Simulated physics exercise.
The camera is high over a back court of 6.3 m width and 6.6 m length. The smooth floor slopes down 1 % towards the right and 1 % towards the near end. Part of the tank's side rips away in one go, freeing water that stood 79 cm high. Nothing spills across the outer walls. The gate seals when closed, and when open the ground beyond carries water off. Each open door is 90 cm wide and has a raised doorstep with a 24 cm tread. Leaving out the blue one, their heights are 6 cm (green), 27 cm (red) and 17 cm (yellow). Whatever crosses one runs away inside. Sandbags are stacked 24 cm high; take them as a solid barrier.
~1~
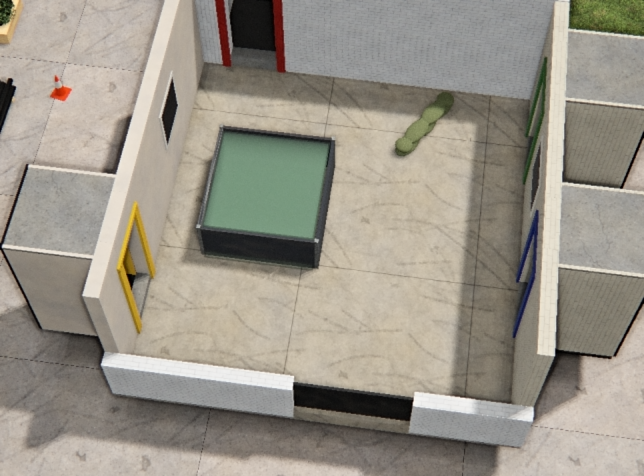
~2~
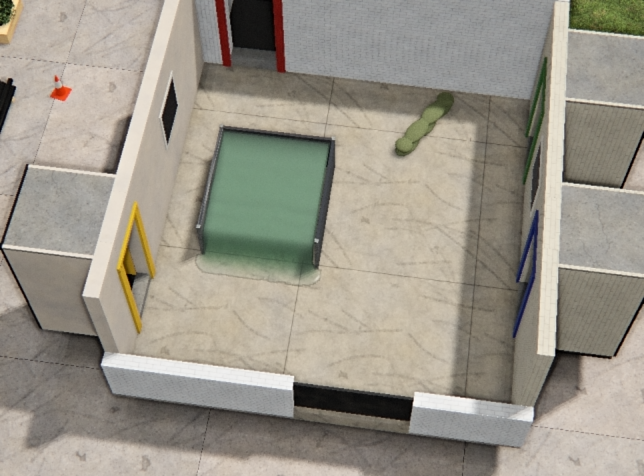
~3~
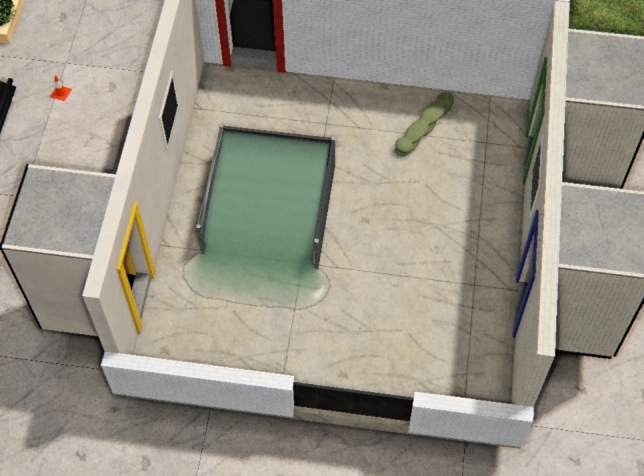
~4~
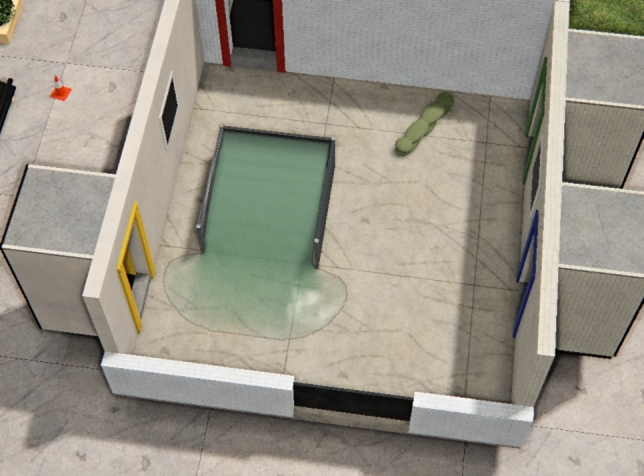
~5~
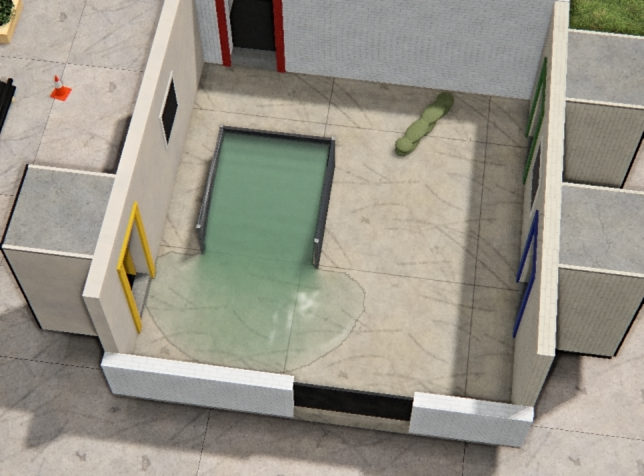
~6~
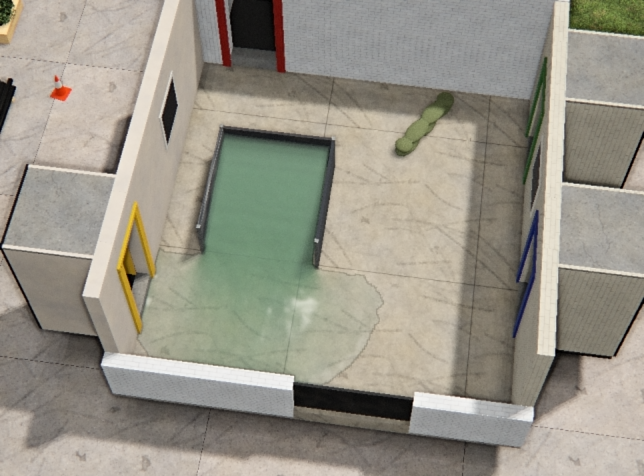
A walled back court with a pale, smooth floor is seen from high above by a camera that stays still. A dark-framed tank of green water stands left of centre, with a yellow door on the left wall, a red one at the back, green and blue ones on the right, and green sandbags near the back. The tank's near side gives way, and water pours out, spreading in a widening, thinning sheet towards the near wall and both sides.
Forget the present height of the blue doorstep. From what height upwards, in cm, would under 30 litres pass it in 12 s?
Close to 13 cm is just enough.
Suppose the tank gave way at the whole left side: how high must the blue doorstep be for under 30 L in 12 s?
Some 10.5 cm.
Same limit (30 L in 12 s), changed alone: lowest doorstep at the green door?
About 11.5 cm at green.
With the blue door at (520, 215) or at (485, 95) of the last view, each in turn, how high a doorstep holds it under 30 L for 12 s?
Roughly 8.0 and 14.5 cm.
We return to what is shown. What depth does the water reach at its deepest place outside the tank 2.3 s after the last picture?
Up to some 40 cm.
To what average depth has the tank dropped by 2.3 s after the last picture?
About 15 cm.
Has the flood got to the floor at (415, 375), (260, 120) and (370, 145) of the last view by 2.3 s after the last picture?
In that order: Wet, still dry, still dry.
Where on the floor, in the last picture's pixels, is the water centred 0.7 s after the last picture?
Around (259, 273).
Then, 0.7 s after the last picture water covers 25 % of the floor, deepest (53 cm) near (129, 374); it has not reached the blue door.
Then, 2.3 s after the last picture water covers 40 % of the floor, deepest (40 cm) near (489, 423); 12 cm at the blue door, 0 litres in over its 6 cm doorstep.
Then, 11.3 s after the last picture water covers 100 % of the floor, deepest (14 cm) near (356, 405); 10 cm at the blue door, 169 litres in over its 6 cm doorstep.
At the blue door as built, the water peaked near 15 cm, 4.1 s after the last picture.
Run again over the same 12 s with other heights there, 44 litres in over 12 cm, 9 litres over 16 cm. The limit of 30 litres is kept from about 13 cm up.
